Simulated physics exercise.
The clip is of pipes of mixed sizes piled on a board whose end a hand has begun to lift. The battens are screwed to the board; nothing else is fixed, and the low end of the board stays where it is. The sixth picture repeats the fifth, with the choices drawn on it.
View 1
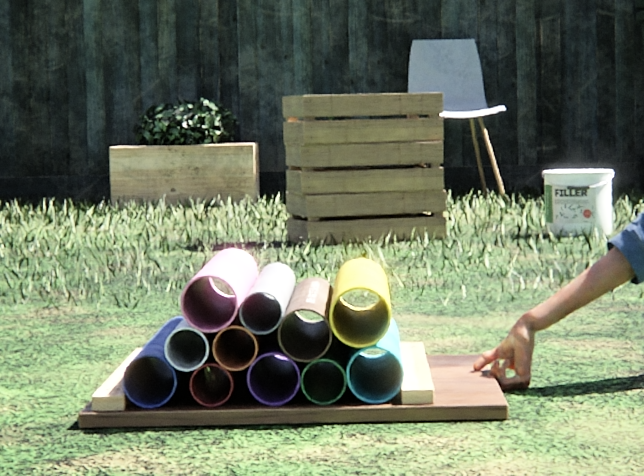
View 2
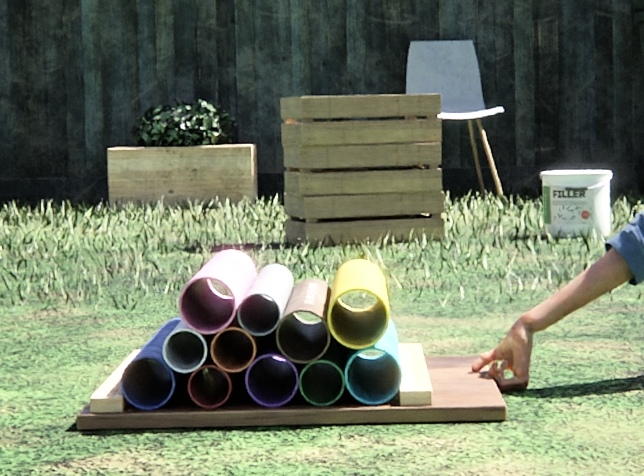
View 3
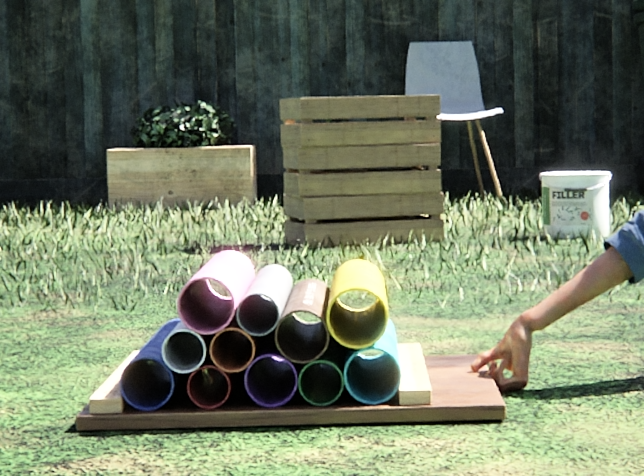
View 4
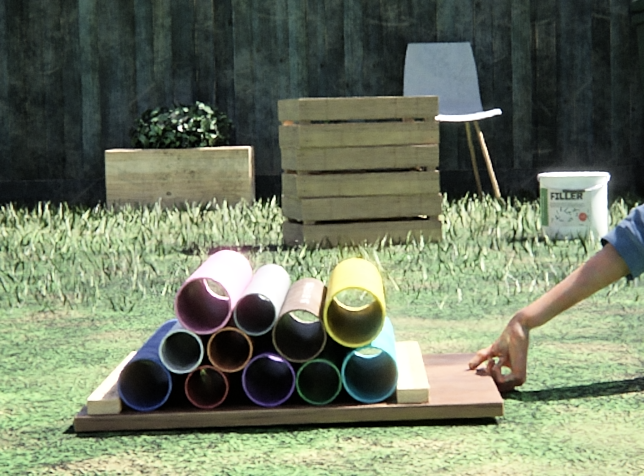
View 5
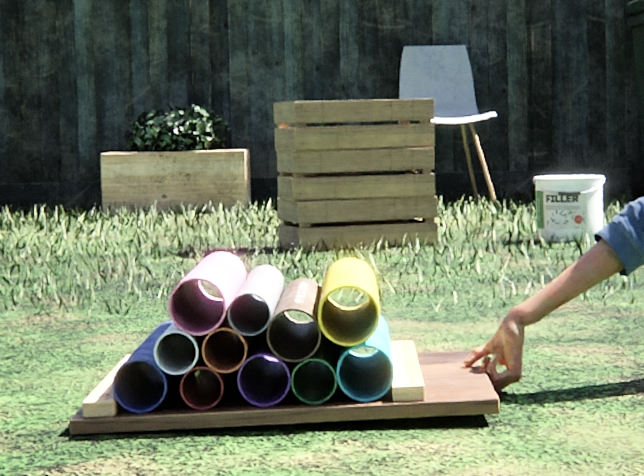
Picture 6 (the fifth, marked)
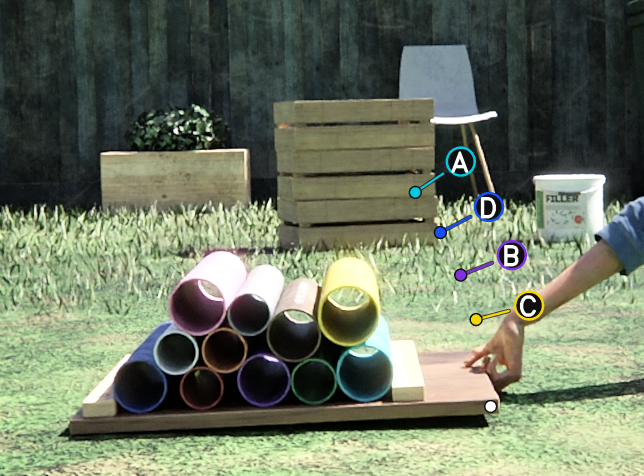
Colourful pipes of mixed sizes sat piled on a wooden board on the grass while a hand at its right end began lifting it very slightly, and the pipes barely shifted in the pile.
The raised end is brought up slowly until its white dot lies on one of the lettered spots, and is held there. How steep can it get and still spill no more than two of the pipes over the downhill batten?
Stop at C.
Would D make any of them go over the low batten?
At D: Yes.
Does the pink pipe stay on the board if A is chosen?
No, with A.
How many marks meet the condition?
The number is one.
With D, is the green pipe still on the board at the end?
The green pipe: Yes.
On the marked copy, A at (415, 193); B at (461, 275); C at (476, 319); D at (440, 232); the white dot at (491, 406).
Taking C. A third of the way, board at 14°.
Two thirds of the way, board at 14°.
When it is over, board at 14°, two over the low batten (white, pink).
As for the rest, A six over the low batten; B six over the low batten; D six over the low batten.
